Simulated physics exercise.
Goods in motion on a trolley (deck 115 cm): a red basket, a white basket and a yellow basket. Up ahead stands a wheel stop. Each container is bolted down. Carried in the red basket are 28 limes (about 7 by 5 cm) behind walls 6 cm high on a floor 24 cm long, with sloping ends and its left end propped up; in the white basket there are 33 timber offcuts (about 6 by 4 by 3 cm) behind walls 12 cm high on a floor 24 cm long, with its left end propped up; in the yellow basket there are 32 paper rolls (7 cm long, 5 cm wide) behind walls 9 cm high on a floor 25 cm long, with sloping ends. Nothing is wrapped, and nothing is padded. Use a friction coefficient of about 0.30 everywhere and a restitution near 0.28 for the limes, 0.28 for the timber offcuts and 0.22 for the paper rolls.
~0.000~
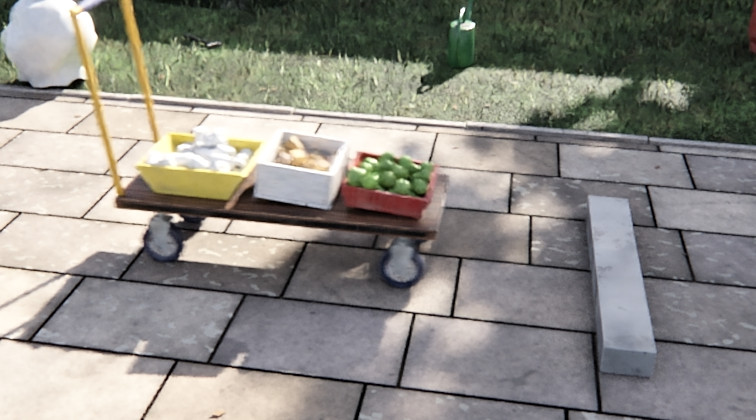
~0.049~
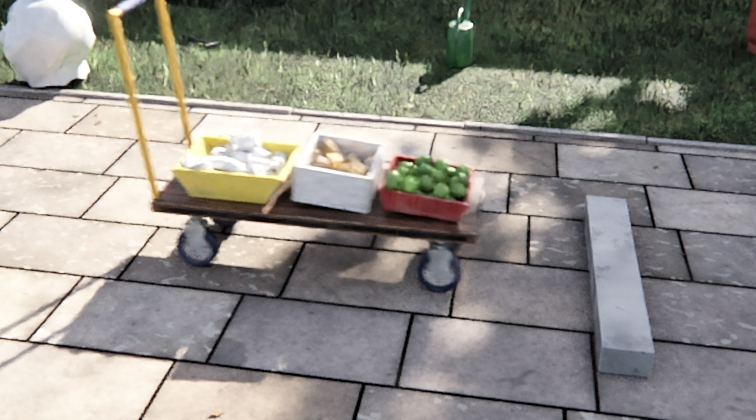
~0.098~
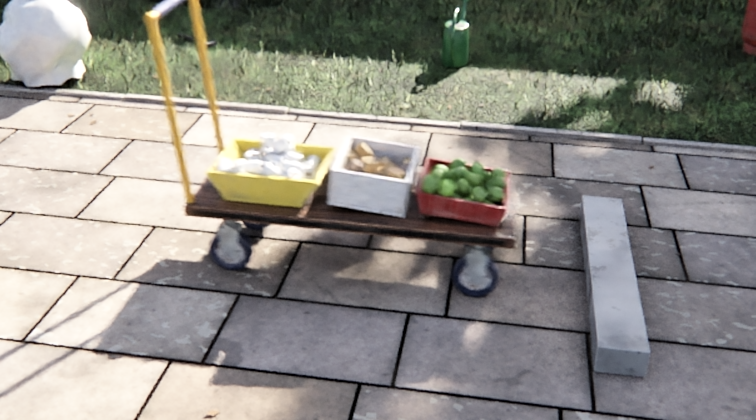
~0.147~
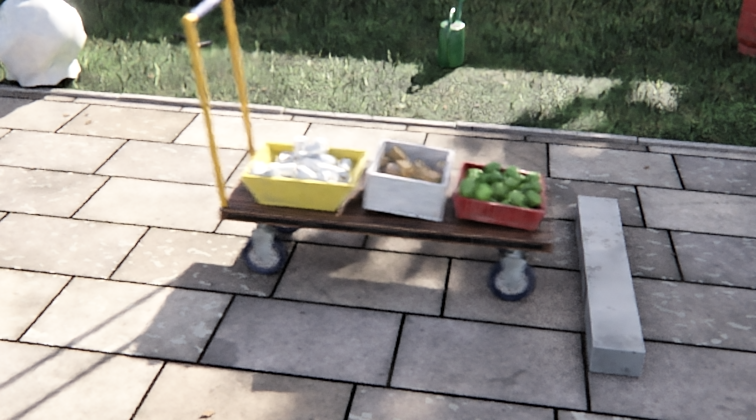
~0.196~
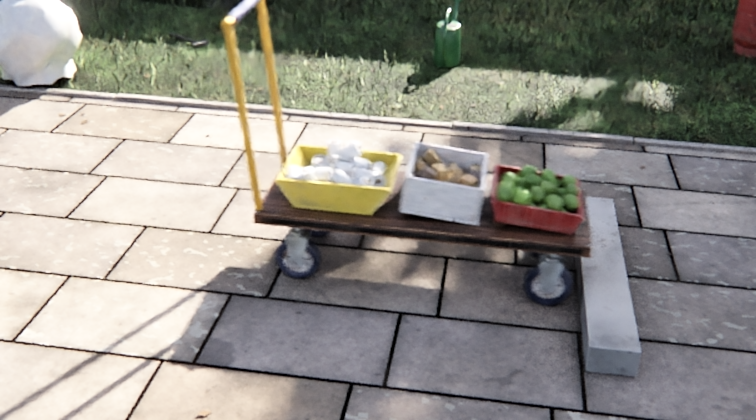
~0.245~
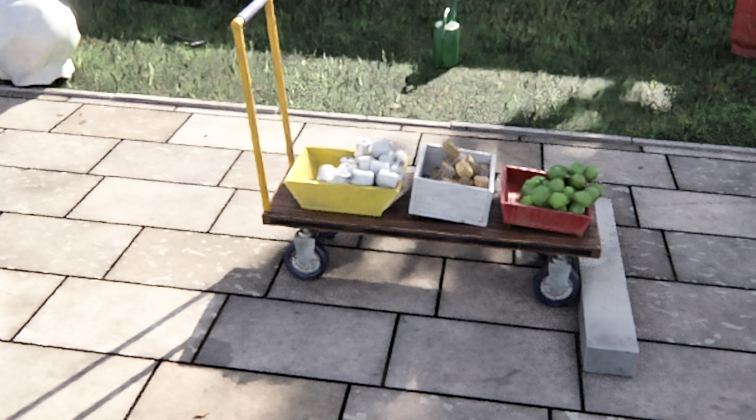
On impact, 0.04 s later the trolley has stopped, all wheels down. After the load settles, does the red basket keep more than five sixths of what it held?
I'd bet the portion thrown out goes beyond a sixth of the load.
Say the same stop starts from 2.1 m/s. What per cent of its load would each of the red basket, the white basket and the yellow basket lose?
In that case the red basket sheds 20 per cent of its load, the white basket 0 per cent, and the yellow basket 20 per cent.
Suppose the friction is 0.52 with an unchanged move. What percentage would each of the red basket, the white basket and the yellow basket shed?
Red basket 40%, white basket 10%, yellow basket 20%.
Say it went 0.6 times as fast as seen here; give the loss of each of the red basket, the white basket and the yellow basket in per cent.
In that case the red basket sheds 30 per cent, the white basket 0 per cent and the yellow basket 20 per cent.
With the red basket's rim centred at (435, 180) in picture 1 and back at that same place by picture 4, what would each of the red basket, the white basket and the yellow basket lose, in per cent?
Result - red basket: 20 per cent; white basket: 0 per cent; yellow basket: 10 per cent.
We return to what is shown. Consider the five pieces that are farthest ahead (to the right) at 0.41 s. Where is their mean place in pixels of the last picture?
Near (663, 190) in pixels.
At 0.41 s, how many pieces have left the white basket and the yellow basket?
Estimate at that time - white basket 0, yellow basket 8, give or take.
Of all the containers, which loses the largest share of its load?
That's the red basket.
After 0.29 s, the red basket is down by 6 of 28, the white basket has all 33 and the yellow basket is down by 2 of 32.
After 0.41 s, the red basket is down by 13 of 28, the white basket has all 33 and the yellow basket is down by 9 of 32.
After 0.64 s, the red basket is down by 13 of 28, the white basket is down by 2 of 33 and the yellow basket is down by 10 of 32.
Outcome (at 1.14 s), the red basket is down by 13 of 28, the white basket is down by 2 of 33 and the yellow basket is down by 10 of 32. Asked share, 13 of 28, 46 per cent.
